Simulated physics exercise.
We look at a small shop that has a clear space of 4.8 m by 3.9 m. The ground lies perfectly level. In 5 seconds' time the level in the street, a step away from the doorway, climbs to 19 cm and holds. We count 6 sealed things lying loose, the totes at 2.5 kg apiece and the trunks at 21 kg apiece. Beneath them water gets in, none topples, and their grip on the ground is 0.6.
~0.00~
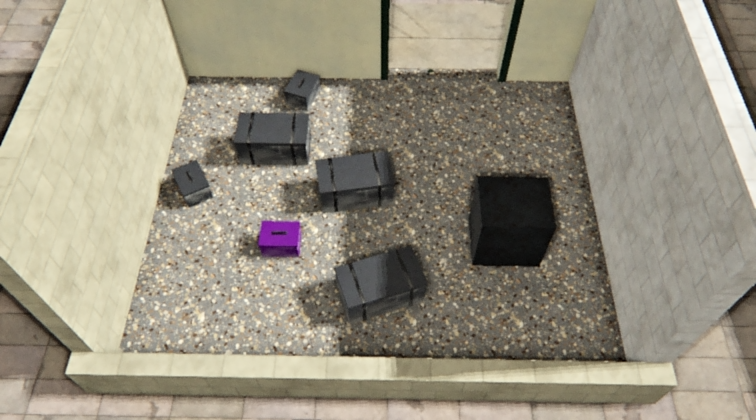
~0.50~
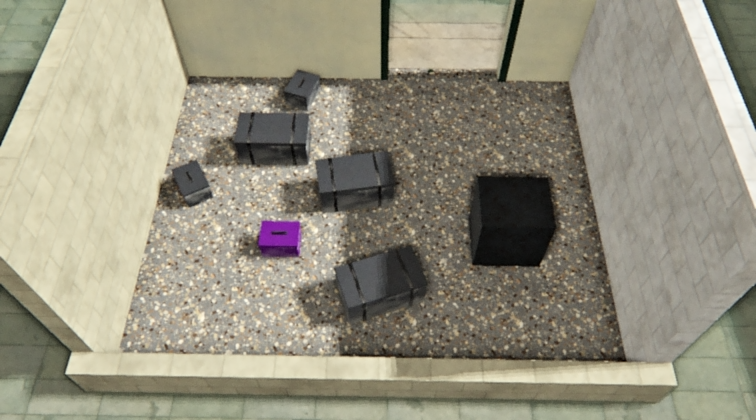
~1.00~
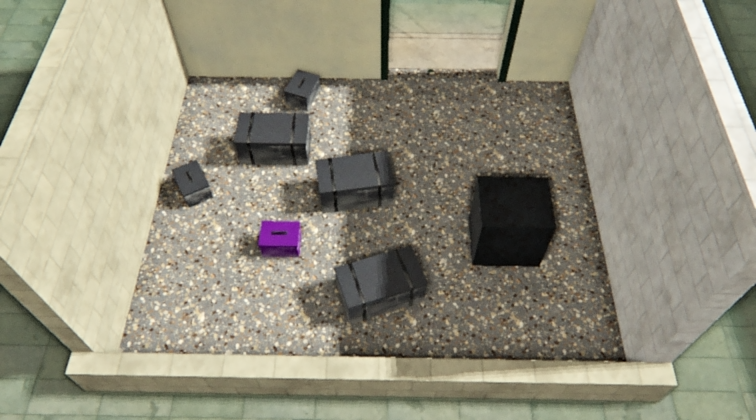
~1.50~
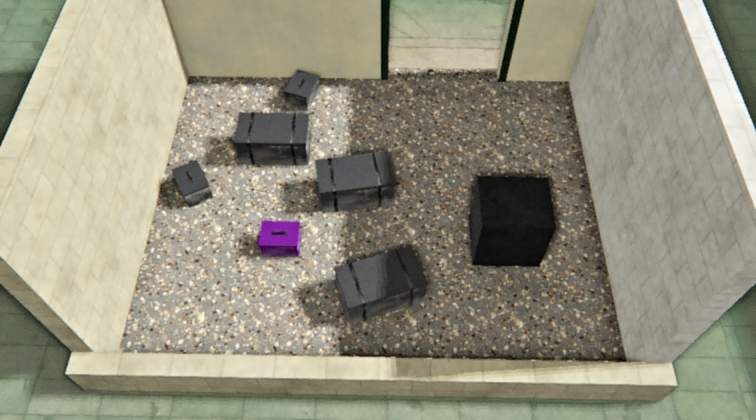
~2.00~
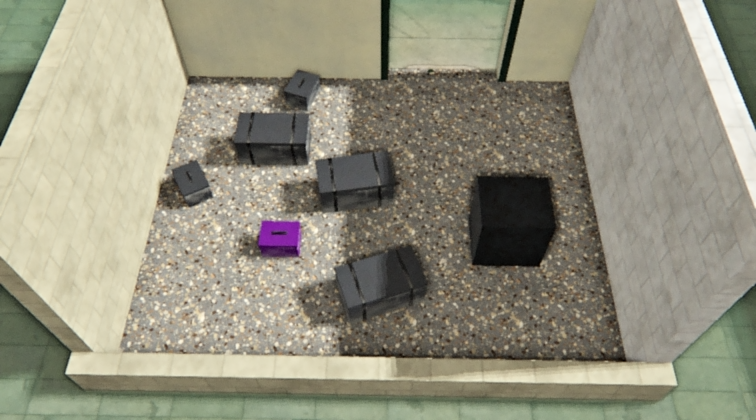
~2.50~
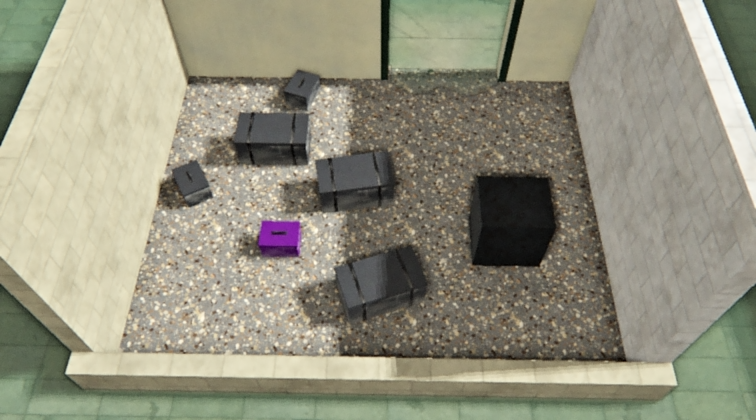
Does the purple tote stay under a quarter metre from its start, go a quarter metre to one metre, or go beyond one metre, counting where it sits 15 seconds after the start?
My guess: It's a long way from its start.
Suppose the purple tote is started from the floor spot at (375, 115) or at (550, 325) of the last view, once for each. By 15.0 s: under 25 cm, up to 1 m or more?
Goes a bit, then goes far off.
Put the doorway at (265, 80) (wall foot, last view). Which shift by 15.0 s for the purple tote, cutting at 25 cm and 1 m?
In that case the purple tote travels far.
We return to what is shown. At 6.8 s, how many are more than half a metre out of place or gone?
The number I get is 0.
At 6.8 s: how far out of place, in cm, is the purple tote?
Around 0 cm from the start by that time.
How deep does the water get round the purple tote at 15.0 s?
I'd say around 13 cm.
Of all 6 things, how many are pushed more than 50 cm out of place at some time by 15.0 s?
That makes 6.
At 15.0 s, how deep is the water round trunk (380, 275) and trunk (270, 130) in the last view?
First roughly 12 cm, second roughly 8 cm.
After 3.5 s the purple tote is near (279, 233), 0.0 m from its start, aground; 0 afloat.
After 6.8 s the purple tote is near (279, 233), 0.0 m from its start, aground; 0 afloat.
After 11.0 s the purple tote is near (162, 226), 1.2 m from its start, afloat; 4 afloat.
After 15.0 s the purple tote is near (260, 69), 2.3 m from its start, afloat; 6 afloat.
